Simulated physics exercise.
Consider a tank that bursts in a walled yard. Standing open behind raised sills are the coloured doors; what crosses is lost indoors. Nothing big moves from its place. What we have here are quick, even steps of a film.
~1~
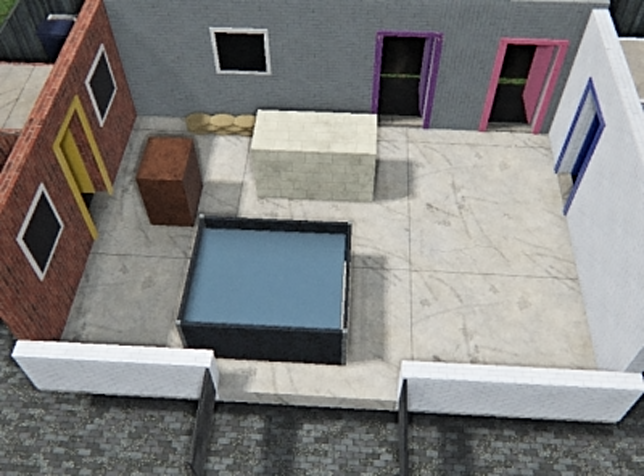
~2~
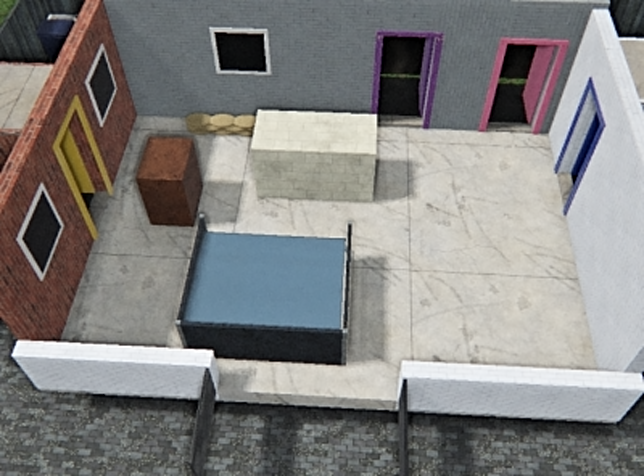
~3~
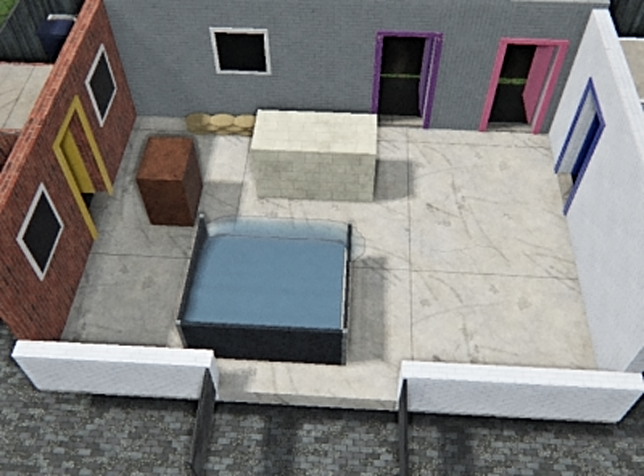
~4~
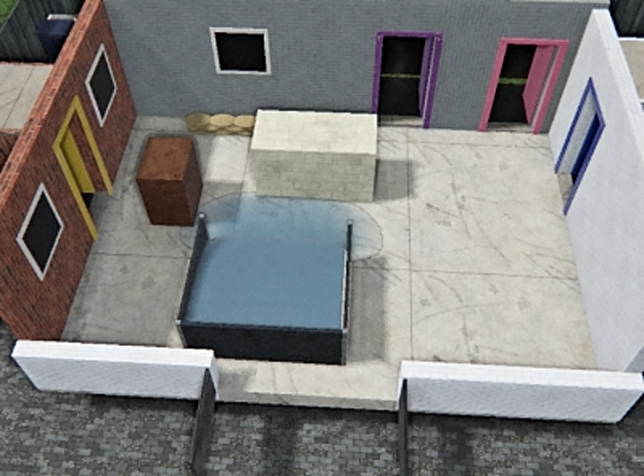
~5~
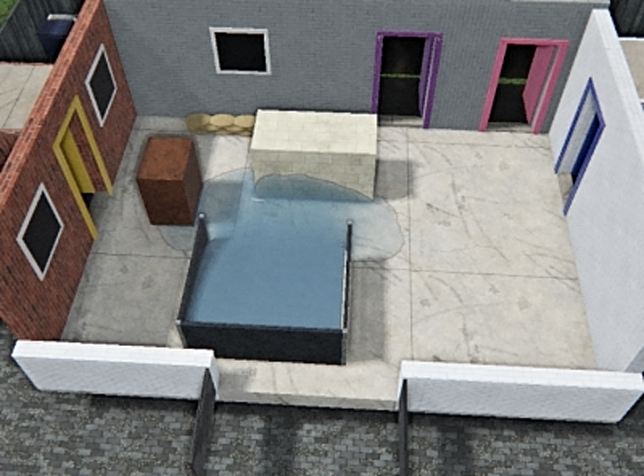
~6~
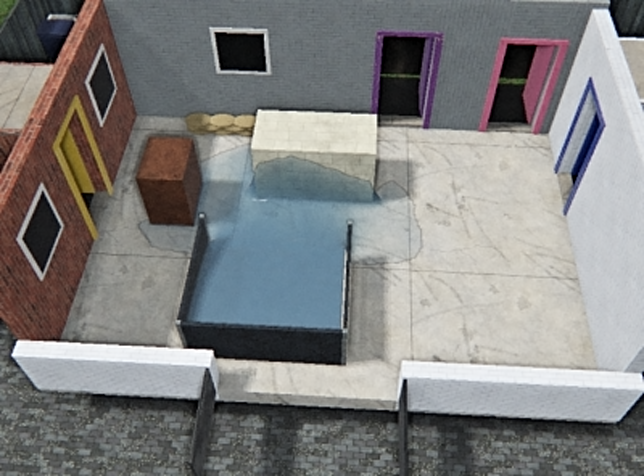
In a walled yard with coloured doors, a water tank's far side opening and water pouring out, spreading around a pale block.
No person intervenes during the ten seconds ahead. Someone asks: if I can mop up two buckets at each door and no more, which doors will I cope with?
In the end the pink door exceeds the allowance there; the blue door exceeds the allowance there; the purple door keeps inside the allowance there; the yellow door keeps inside the allowance there.
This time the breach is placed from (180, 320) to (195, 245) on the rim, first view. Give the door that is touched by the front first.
The one in yellow.
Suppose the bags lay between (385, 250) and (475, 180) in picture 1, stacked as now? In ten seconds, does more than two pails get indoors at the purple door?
Answer: The purple door breaks the bound.
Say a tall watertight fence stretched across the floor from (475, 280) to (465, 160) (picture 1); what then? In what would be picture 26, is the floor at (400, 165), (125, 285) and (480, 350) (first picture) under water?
Taking the points in order, they are inundated, inundated and inundated.
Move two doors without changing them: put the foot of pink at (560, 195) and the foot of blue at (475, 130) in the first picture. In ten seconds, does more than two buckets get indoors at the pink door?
As far as I can tell, the pink door comes in higher.
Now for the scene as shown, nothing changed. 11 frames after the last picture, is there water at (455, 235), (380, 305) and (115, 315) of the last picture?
Result, in the order given: Wetted / not wetted / not wetted.
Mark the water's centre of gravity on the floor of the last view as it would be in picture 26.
Somewhere around (310, 228) in the last view.
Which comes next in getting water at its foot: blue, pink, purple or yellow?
Answer: The yellow one.
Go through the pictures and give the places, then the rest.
The first picture shows the water tank at (269, 274) is whole and still.
In the second picture, the front is at a hidden place, out from the gap on the water tank's far side.
In the third picture, water pours out on the water tank's far side and has run to a hidden place.
In the fourth picture, water pours out on the water tank's far side and has run to (373, 226).
In the fifth picture, the front is at (390, 213), out from the gap on the water tank's far side.
In the sixth picture, the front is at (245, 148), out from the gap on the water tank's far side.
A moment on, water covers 30 % of the floor; the pink door not reached, the blue door not reached, the purple door not reached, the yellow door wet at the sill, nothing in.
Next, water covers 60 % of the floor; the pink door wet at the sill, nothing in, the blue door under two buckets in, the purple door not reached, the yellow door wet at the sill, nothing in.
Then, water covers 80 % of the floor; the pink door under two buckets in, the blue door far over two buckets in, the purple door wet at the sill, nothing in, the yellow door wet at the sill, nothing in.
Later, water covers 95 % of the floor; the pink door far over two buckets in, the blue door far over two buckets in, the purple door wet at the sill, nothing in, the yellow door wet at the sill, nothing in.
In the end, water covers 95 % of the floor; the pink door far over two buckets in, the blue door far over two buckets in, the purple door wet at the sill, nothing in, the yellow door wet at the sill, nothing in.
